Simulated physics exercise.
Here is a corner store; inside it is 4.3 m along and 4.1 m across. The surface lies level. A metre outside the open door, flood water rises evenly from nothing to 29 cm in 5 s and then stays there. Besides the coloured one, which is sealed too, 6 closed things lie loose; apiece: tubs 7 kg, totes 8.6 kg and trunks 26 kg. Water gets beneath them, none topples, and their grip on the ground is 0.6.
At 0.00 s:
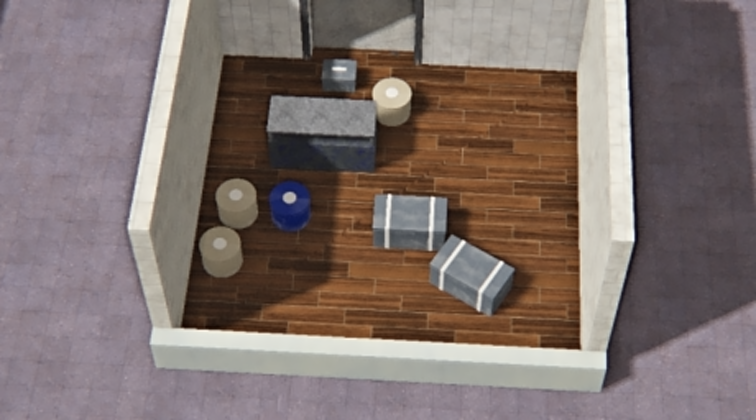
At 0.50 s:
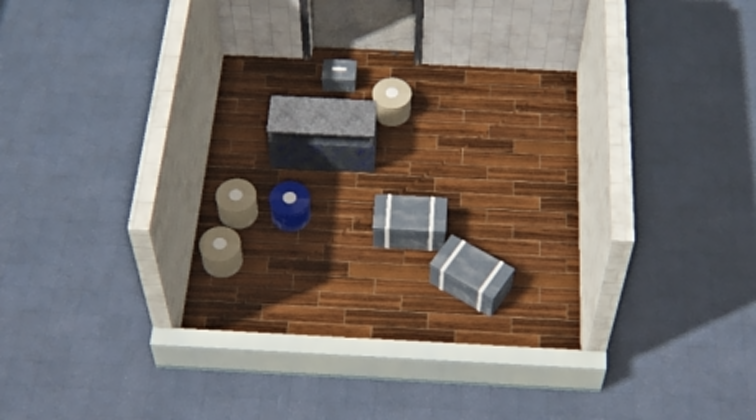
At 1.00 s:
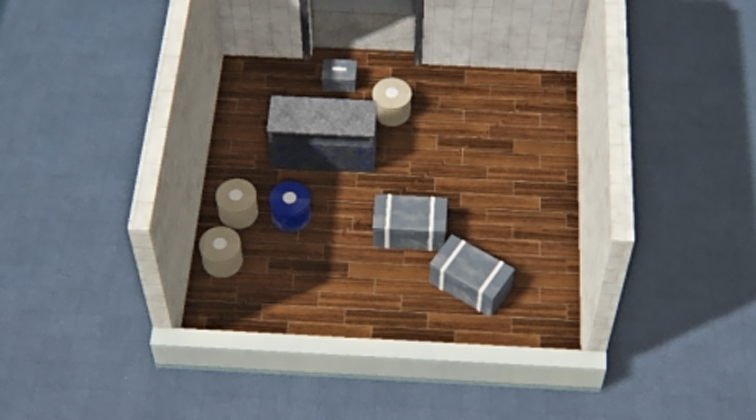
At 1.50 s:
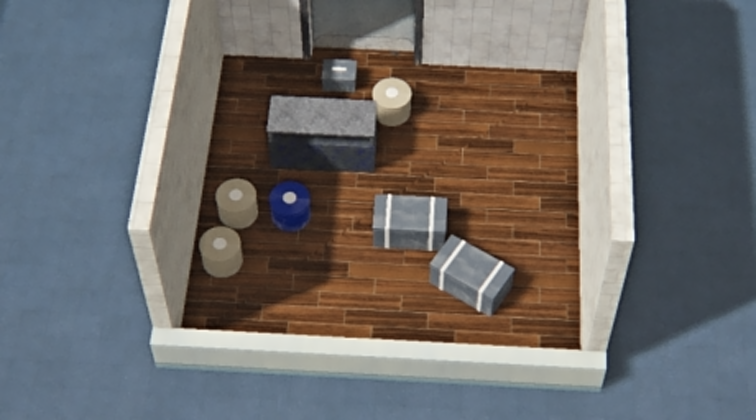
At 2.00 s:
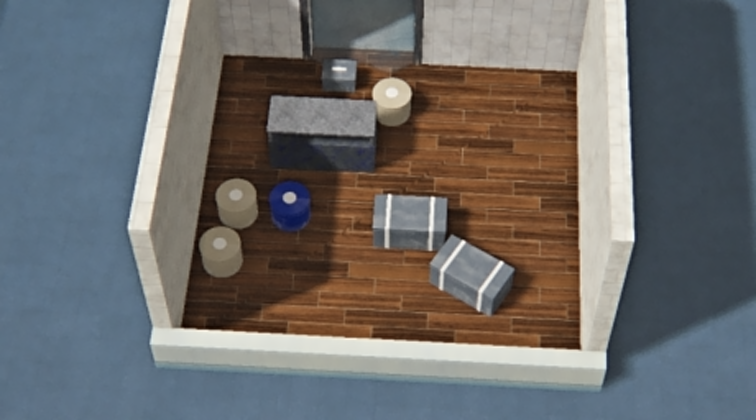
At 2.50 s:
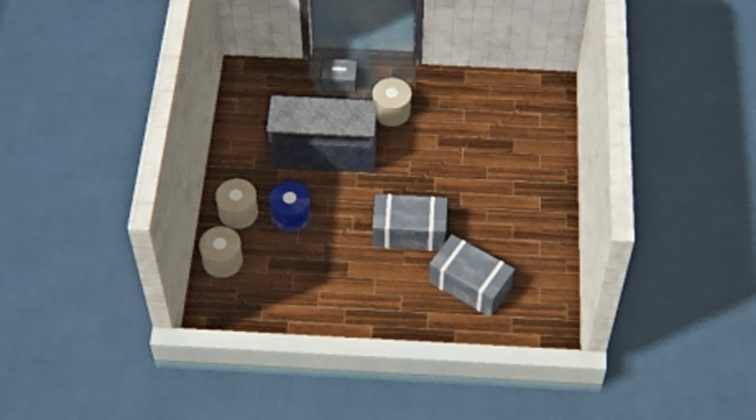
At the start, a blue tub, pale round containers and grey boxes sit on the wooden floor of a small room, with dry paving outside. Bluish water then covers the ground outside, and a thin sheet creeps in through the back doorway around the smallest box, while nothing inside shifts.
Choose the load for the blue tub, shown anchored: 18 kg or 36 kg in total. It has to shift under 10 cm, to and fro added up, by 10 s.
For it, the lower weight is enough.
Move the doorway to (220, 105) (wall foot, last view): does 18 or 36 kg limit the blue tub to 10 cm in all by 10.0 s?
In that case the lower weight is enough.
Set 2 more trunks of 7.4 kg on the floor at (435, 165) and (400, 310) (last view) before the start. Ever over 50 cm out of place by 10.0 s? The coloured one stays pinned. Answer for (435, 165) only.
It is over.
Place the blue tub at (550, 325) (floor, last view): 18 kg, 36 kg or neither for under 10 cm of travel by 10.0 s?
Only the larger holds.
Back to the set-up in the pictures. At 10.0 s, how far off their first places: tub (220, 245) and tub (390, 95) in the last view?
In that order: 100 cm, 200 cm.
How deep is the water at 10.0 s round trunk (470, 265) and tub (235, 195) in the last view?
Roughly 7 and 7 cm.
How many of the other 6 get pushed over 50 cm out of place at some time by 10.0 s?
4 of them.
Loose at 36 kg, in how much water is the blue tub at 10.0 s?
About 6 cm.
After 3.5 s the blue tub would be 0 cm from its start with 18 kg and 0 cm from its start with 36 kg; 0 cm of water round it then.
After 4.5 s the blue tub would be 0 cm from its start with 18 kg and 0 cm from its start with 36 kg; 0 cm of water round it then.
After 7.0 s the blue tub would be 0 cm from its start with 18 kg and 0 cm from its start with 36 kg; 4 cm of water round it then.
After 10.0 s the blue tub would be 0 cm from its start with 18 kg and 0 cm from its start with 36 kg; 6 cm of water round it then.
